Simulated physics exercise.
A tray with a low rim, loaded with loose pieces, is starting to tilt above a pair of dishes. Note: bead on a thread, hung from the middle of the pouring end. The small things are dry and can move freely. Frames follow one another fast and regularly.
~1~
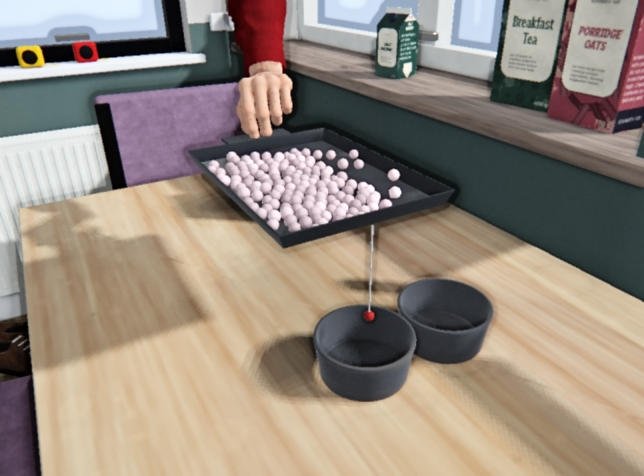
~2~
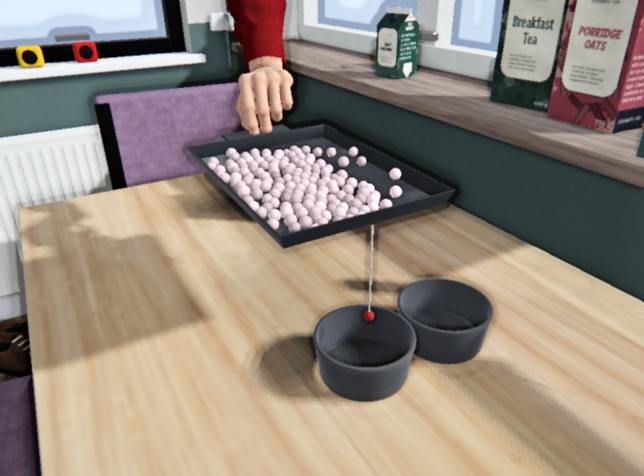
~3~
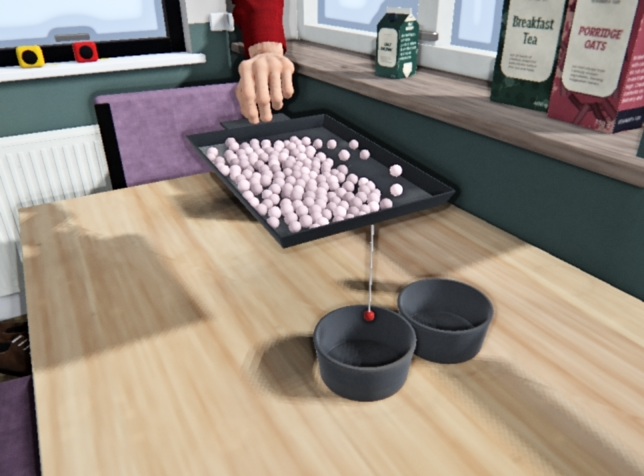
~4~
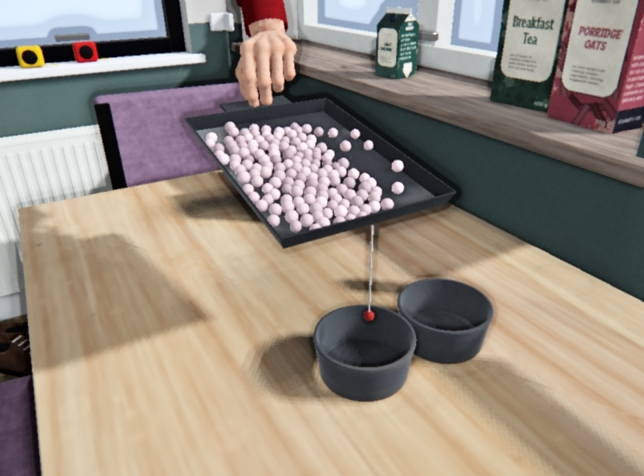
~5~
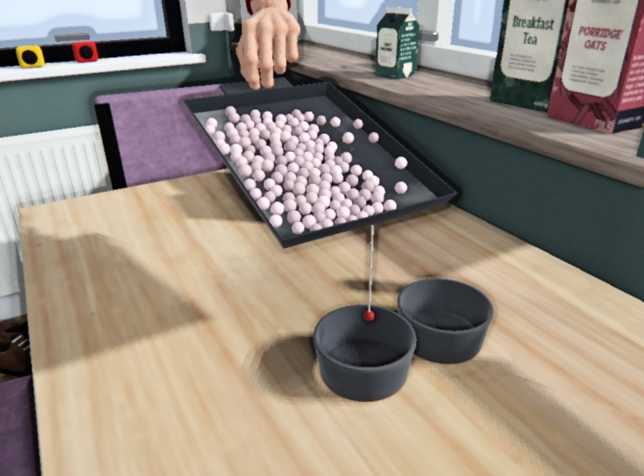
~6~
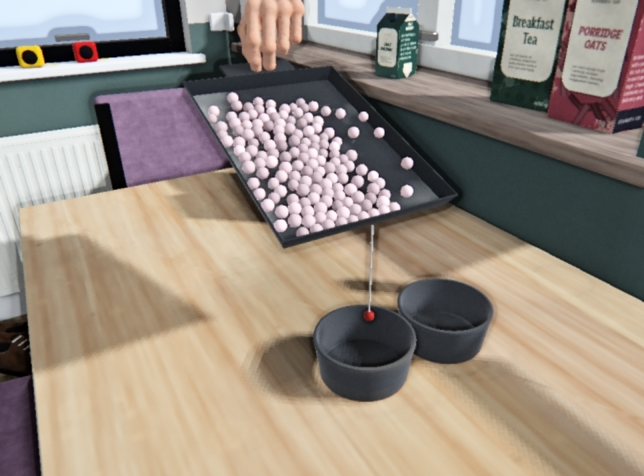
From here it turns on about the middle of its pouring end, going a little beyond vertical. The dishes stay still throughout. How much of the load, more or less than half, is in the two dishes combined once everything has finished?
Less than half.
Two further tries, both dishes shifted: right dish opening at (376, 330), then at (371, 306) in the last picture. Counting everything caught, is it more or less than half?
The first place gets a lesser share, the second a lesser share.
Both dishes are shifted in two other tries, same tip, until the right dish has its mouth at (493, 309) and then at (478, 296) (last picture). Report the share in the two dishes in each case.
The first gives 50 %, the second 20 %.
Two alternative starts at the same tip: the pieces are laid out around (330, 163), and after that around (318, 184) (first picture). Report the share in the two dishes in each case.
First about 20, then 20 per cent.
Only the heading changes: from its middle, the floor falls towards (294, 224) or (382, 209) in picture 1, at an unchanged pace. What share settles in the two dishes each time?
It comes to about 0 per cent the first time and about 40 per cent the second.
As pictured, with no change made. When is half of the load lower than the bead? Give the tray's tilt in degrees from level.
75° or so.
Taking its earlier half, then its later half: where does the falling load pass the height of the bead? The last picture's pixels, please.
It passes near (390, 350) first and then near (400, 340).
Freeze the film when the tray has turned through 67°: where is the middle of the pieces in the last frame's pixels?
Look about (392, 254) in the last picture.
Soon, tray tipped steeply; about half on the tray; a stray few in the left dish; a stray few in the right dish; about a quarter outside both; about a third in the air.
A while on, tray tipped past a quarter turn; a small part in the left dish; a small part in the right dish; most outside both; a stray few in the air.
Towards the end, tray tipped past a quarter turn; a small part in the left dish; a small part in the right dish; most outside both.
Finally, tray tipped past a quarter turn; a small part in the left dish; a small part in the right dish; most outside both.
